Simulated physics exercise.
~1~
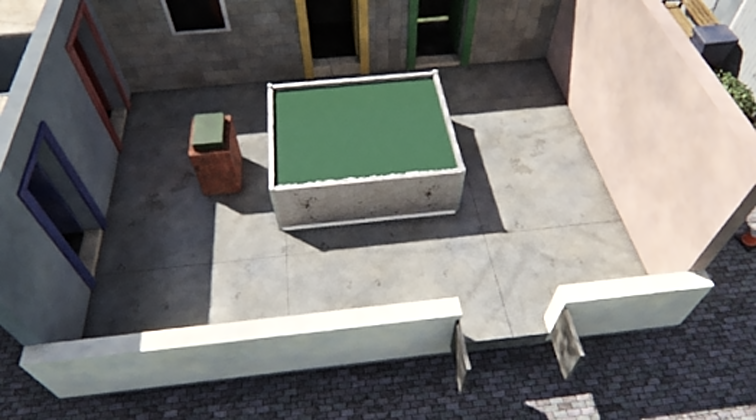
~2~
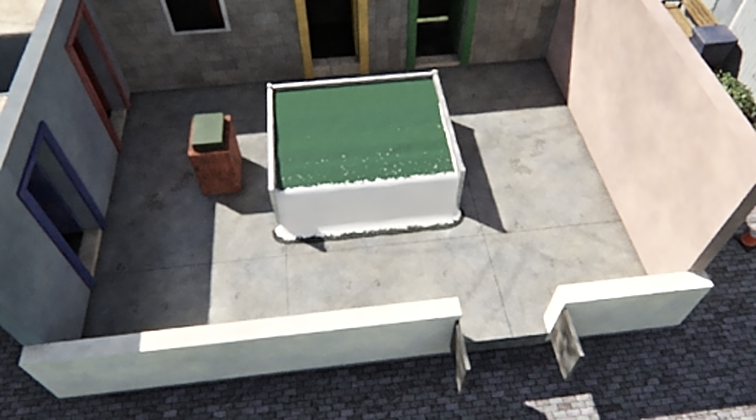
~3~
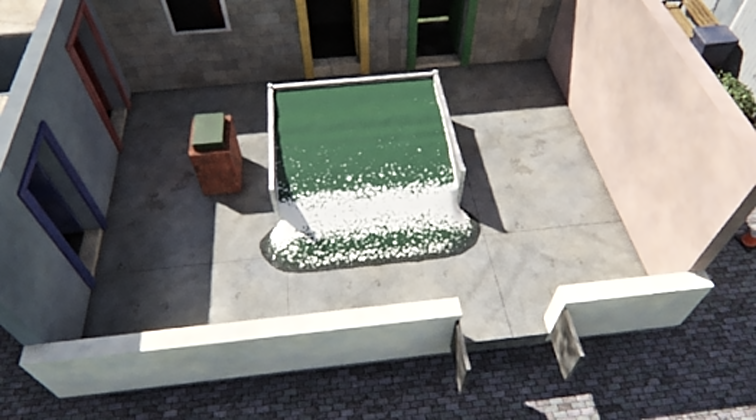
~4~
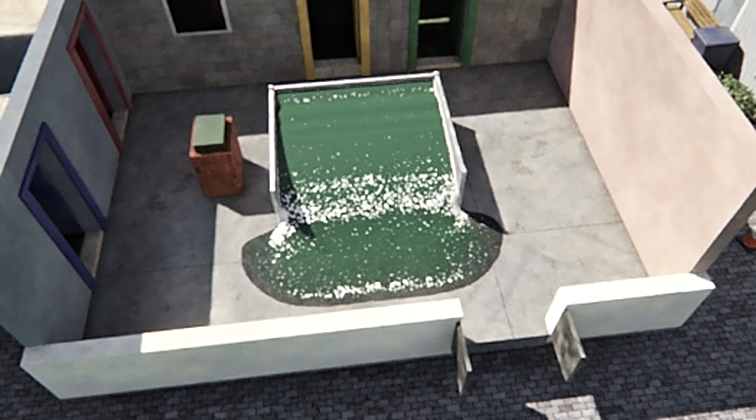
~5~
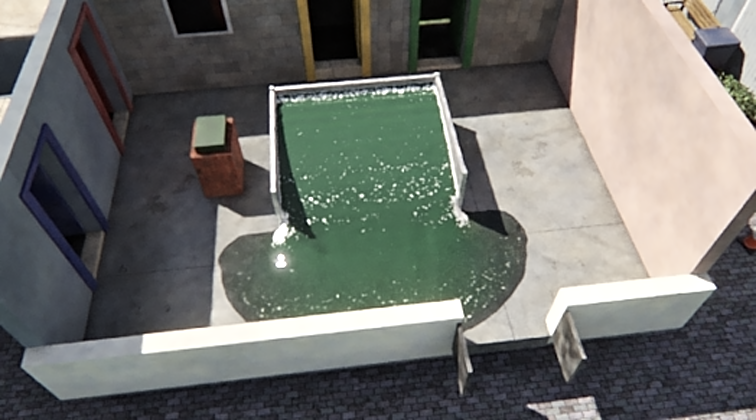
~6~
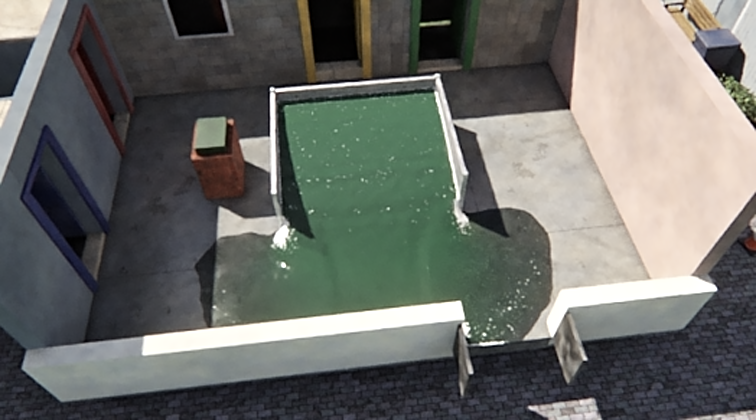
Green water fills a white-walled tank in a paved court, seen from high above by a still camera, until the tank's near wall vanishes and the water slumps forward in white froth. Blue and red doorframes line the left wall, yellow and green ones the back, with a green-topped reddish block left of the tank. The water spreads across the floor to the low near wall, fanning sideways towards its gap as the froth thins.
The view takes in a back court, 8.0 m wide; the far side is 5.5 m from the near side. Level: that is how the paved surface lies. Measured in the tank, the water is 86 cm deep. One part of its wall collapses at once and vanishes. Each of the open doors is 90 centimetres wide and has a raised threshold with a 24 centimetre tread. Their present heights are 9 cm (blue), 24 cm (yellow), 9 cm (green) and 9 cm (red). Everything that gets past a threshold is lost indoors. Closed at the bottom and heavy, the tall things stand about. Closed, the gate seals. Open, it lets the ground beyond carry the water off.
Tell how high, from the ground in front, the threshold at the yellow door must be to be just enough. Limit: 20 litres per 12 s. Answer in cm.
It must be about 14 cm high.
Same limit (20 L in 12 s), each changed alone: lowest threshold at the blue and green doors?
Close to 21 cm (blue) and close to 11.5 cm (green).
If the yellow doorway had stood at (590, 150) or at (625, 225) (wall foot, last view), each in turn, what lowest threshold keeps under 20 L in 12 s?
First place around 7.5 cm, second around 17 cm.
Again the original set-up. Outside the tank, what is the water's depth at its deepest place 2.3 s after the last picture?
44 cm.
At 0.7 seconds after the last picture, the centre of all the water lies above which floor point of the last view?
Centre estimate: (368, 225) px, approximately.
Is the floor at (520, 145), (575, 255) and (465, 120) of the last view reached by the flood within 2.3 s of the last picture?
In the order asked: Untouched, soaked, untouched.
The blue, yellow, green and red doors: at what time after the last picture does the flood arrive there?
Front arrival: Blue 1.4 seconds, yellow 4.0 seconds, green 4.0 seconds, red 2.2 seconds.
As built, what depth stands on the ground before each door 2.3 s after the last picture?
Depths in cm: Blue 22, yellow 0, green 0, red 2.
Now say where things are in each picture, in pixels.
The tank at (360, 130) is whole and still, 86 cm deep; the yellow door at (334, 31) is dry, in the first picture.
The front is at (288, 240), 0.3 m from the gap at (369, 206); 0.7 m2 of floor is wet, 86 cm left at the back, in the second picture.
The gap is at (369, 207), the front 0.8 m out at (302, 268); the back of the tank holds 86 cm, in the third picture.
The gap is at (370, 210), the front 1.3 m out at (309, 302); the back of the tank holds 83 cm, in the fourth picture.
The gap is at (371, 212), the front 2.0 m out at a hidden place; the back of the tank holds 74 cm, in the fifth picture.
Water pours out at (371, 213) and has run 2.3 m, to a hidden place; about 12 cm deep outside, 74 cm at the back; 3.6 m in a straight line remain to the yellow door at (336, 35), in the sixth picture.
Then, 0.7 s after the last picture water covers 30 % of the floor, deepest (62 cm) near (364, 329); it has not reached the yellow door.
Then, 2.3 s after the last picture water covers 50 % of the floor, deepest (44 cm) near (78, 374); it has not reached the yellow door.
Then, 11.3 s after the last picture water covers 100 % of the floor, deepest (14 cm) near (350, 121); 13 cm at the yellow door, 0 litres in over its 24 cm threshold.
At the yellow door as built, the water peaked near 20 cm, 7.7 s after the last picture.
With a threshold of 12.5 cm, 33 litres would have come in within the 12 s; with 17 cm, 5 litres. So under 20 litres takes about 14 cm.
